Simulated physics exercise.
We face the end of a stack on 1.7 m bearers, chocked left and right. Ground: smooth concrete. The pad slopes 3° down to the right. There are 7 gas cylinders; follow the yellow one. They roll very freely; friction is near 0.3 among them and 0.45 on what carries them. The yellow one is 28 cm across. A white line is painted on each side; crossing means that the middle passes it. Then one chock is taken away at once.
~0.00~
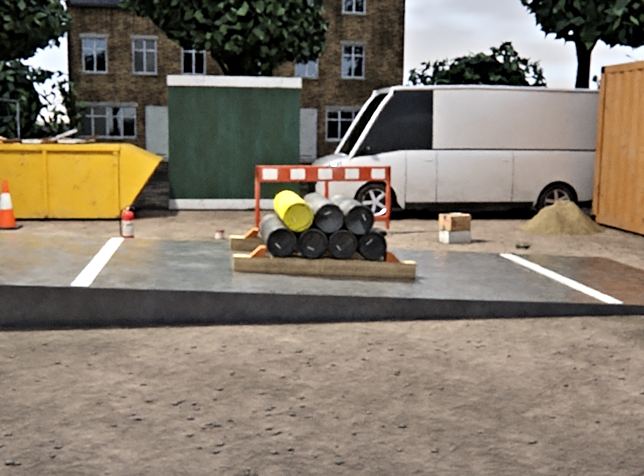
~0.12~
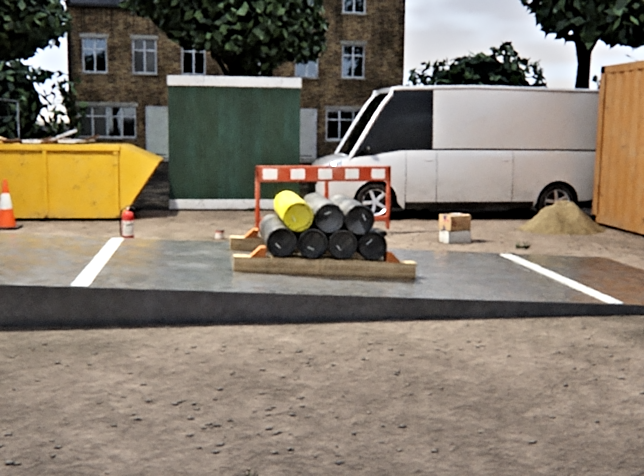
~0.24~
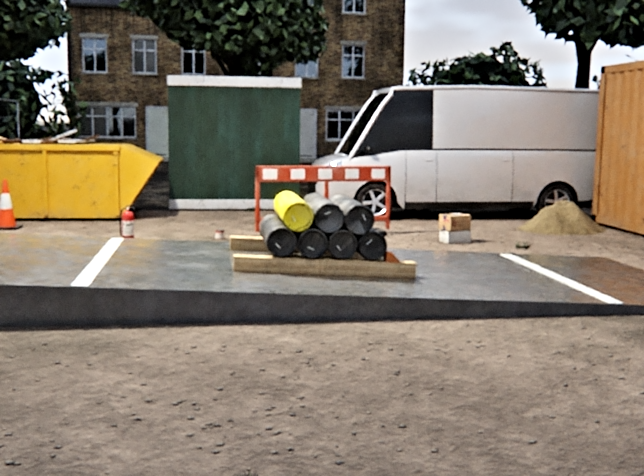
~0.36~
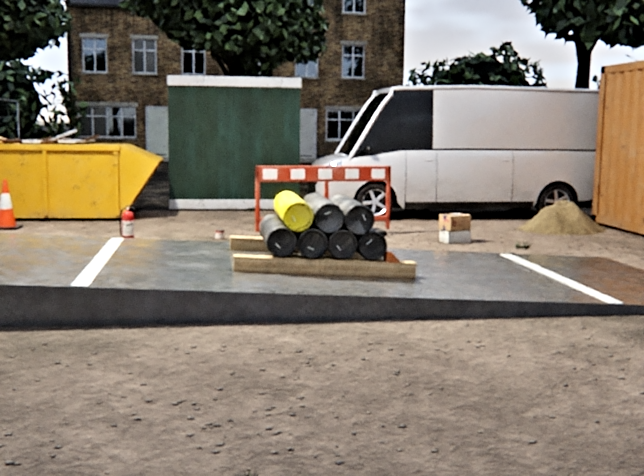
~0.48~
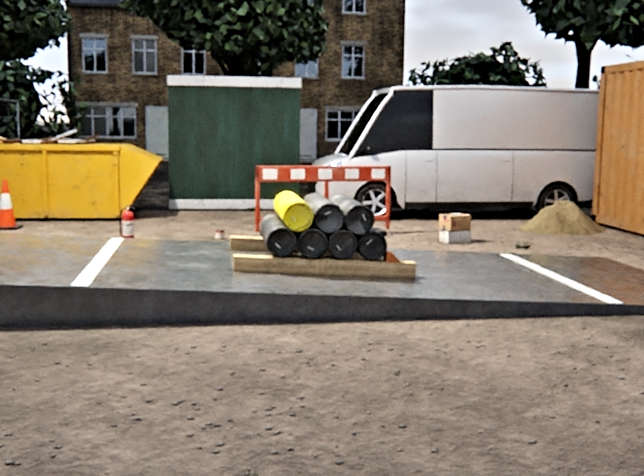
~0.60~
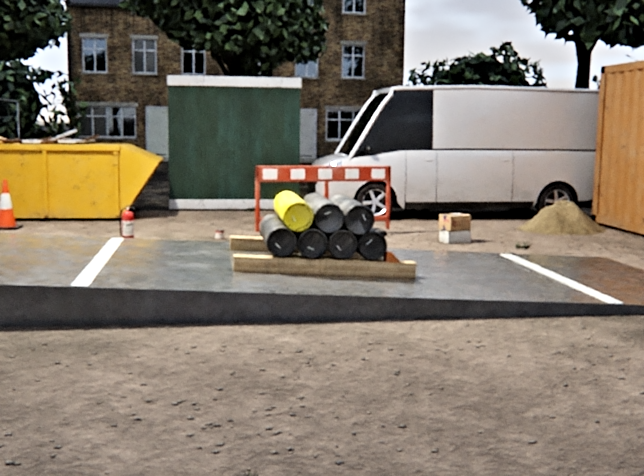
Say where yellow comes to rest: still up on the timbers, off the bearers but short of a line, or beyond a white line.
Yellow comes to rest still up on the timbers.
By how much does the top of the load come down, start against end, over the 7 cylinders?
About 0 cm.
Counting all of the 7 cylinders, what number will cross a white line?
0 of them.
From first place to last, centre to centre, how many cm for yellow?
About: Yellow 0.
Then, 0.9 s in, yellow is up on others, 55 cm from the bearers' left end; 0 over a line so far.
In the end (1.3 s), yellow is up on others, 55 cm from the bearers' left end; 0 over a line so far.
